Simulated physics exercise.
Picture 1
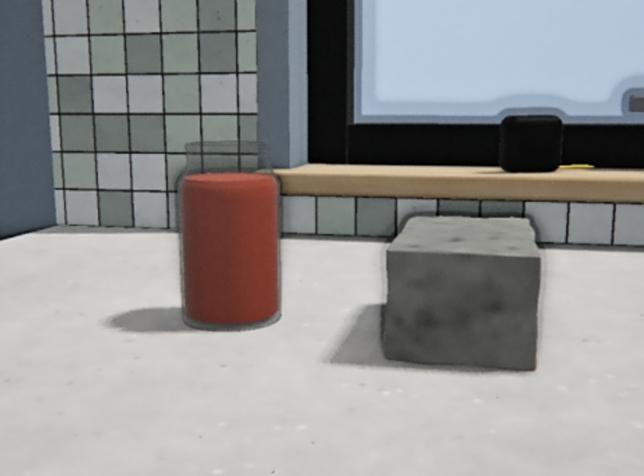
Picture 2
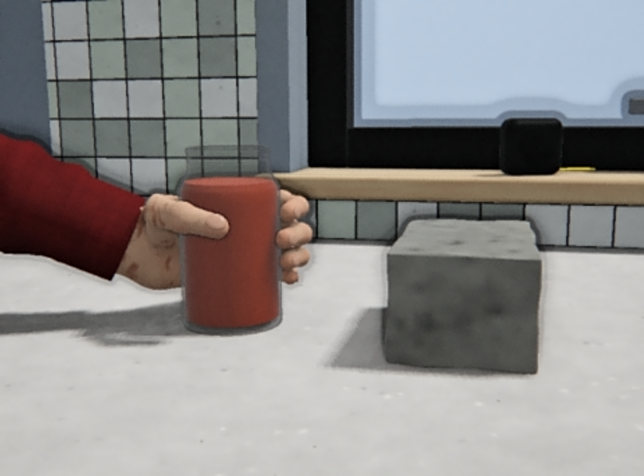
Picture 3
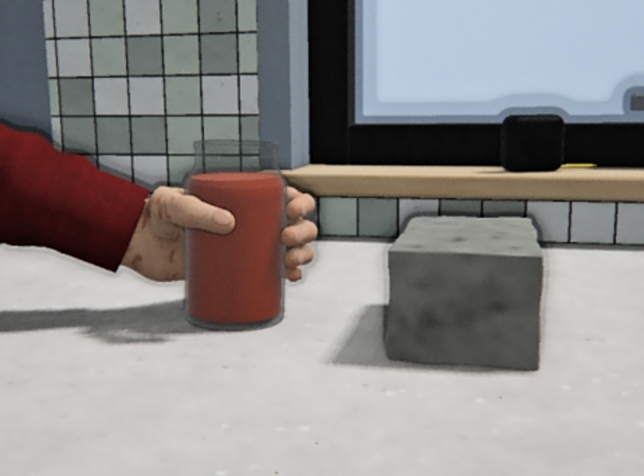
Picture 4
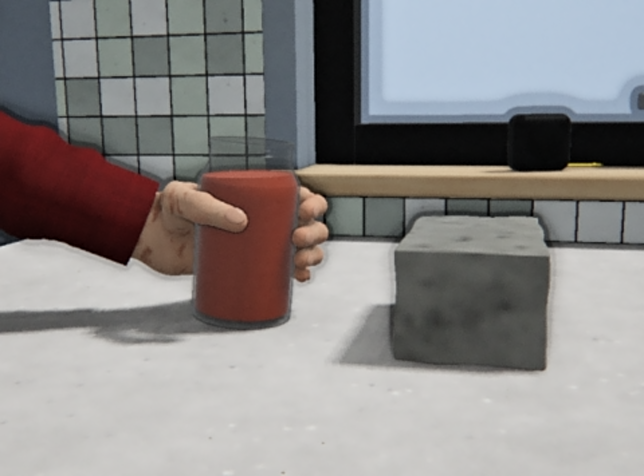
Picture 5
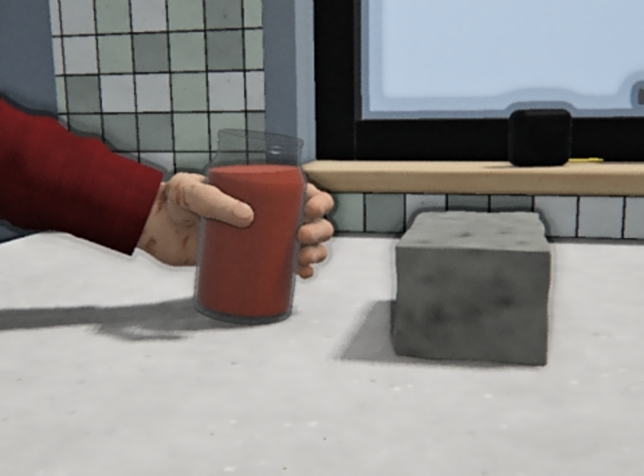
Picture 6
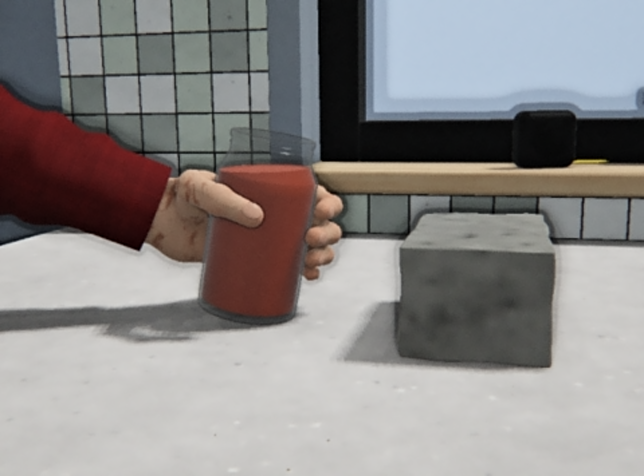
The clip shows a clear jar of red contents standing left of a gray brick on a pale counter; a hand in a red sleeve grips the jar from the left and tilts it slightly rightward, towards the brick.
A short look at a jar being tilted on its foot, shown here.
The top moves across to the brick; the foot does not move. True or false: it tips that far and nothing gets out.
False.
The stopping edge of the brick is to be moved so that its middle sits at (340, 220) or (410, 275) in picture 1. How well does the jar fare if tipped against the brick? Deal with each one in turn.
No spill; some spilt.
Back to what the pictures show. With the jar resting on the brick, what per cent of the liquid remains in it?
I'd say some 90 per cent.
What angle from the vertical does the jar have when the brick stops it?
It ends up leaning about 55° from upright.
Shortly, the jar leans by about 30°; none is lost.
Then, the jar leans by about 45°; it has lost some; nearly all of the tomato juice is inside.
At the finish, the jar leans by about 55°, against the brick; it has lost some; nearly all of the tomato juice is inside.
